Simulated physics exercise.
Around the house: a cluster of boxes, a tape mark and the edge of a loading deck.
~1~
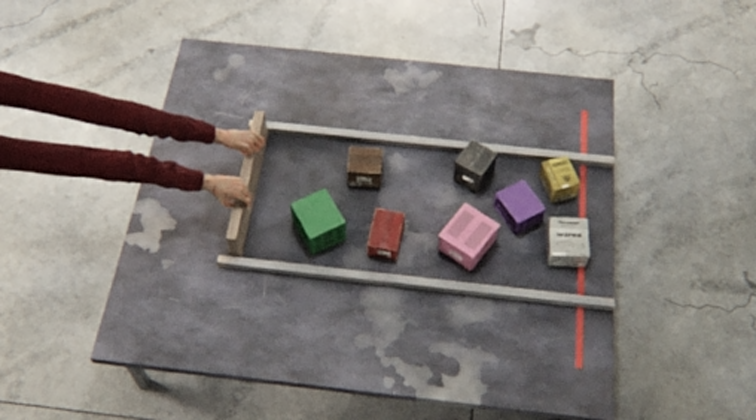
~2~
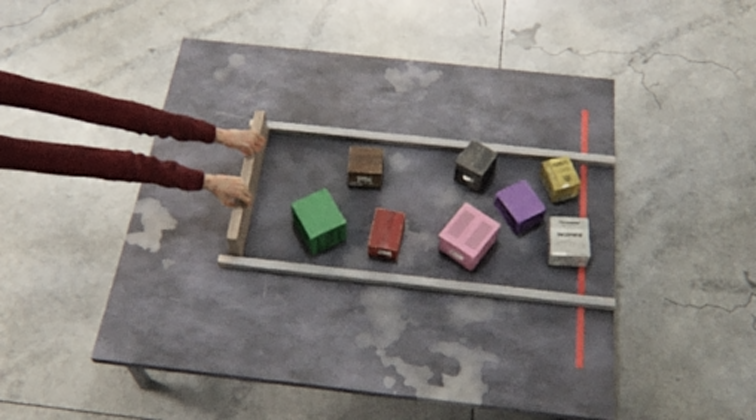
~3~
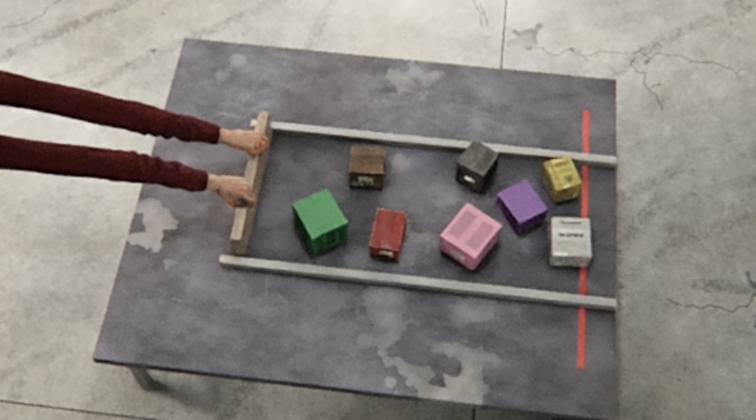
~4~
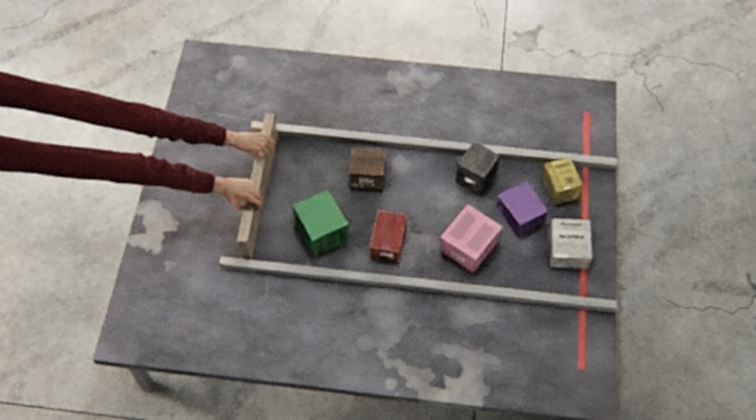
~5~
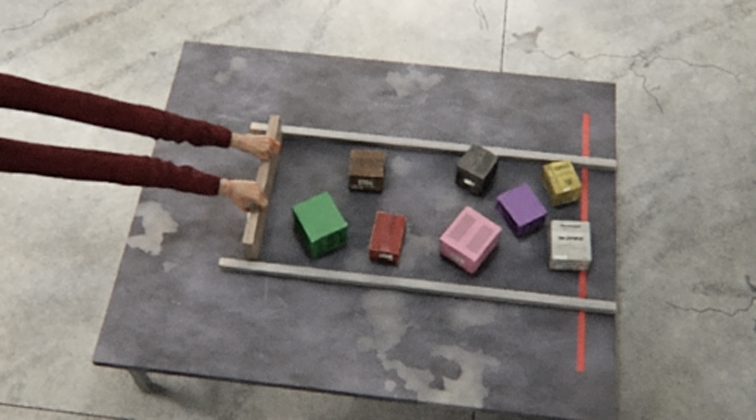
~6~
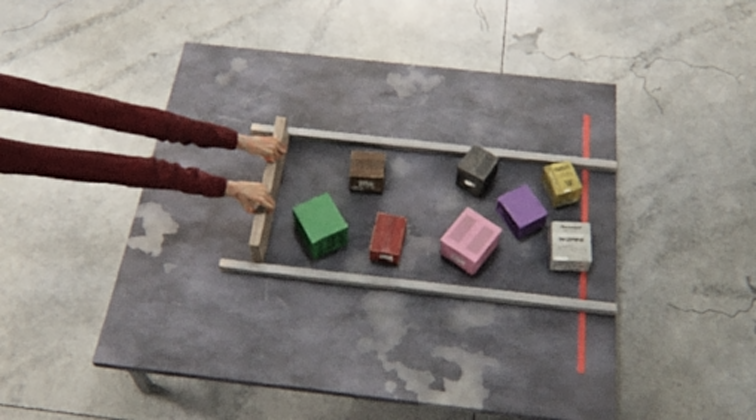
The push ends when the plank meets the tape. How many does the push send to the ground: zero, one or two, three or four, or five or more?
The number that fall off is five or more.
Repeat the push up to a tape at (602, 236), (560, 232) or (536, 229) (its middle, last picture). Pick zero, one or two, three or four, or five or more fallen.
The falls would be five or over; three or four; three or four.
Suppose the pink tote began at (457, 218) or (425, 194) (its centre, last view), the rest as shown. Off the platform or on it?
The pink tote goes over; falls.
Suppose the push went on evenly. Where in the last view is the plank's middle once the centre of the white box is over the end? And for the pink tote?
Its middle is around (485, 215) and around (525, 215).
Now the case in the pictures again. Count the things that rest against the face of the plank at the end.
In contact: 2.
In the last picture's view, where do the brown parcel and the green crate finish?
First (604, 197), then (606, 269).
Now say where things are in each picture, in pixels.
The first picture shows white box (567, 242); yellow box (559, 180); purple crate (519, 207); plank (248, 184); tape (582, 230).
The second picture shows yellow box (560, 179); pink tote (469, 238).
The third picture shows purple crate (521, 207); brown parcel (367, 168).
The fourth picture shows white box (570, 244); black tote (477, 169).
The fifth picture shows yellow box (561, 183); plank (264, 188).
The sixth picture shows white box (570, 246); yellow box (561, 184); purple crate (521, 212); plank (270, 190); tape (585, 234).
Soon after, none off yet; white box at rest near (570, 246); yellow box at rest near (561, 184); purple crate at rest near (521, 212).
Then, none off yet; white box moved about its own width near (607, 252); yellow box moved a little near (566, 183); purple crate moved about its own width near (547, 207).
At rest, the number that fall off is five or more; fallen, red parcel, pink tote, black tote, purple crate, yellow box and white box.
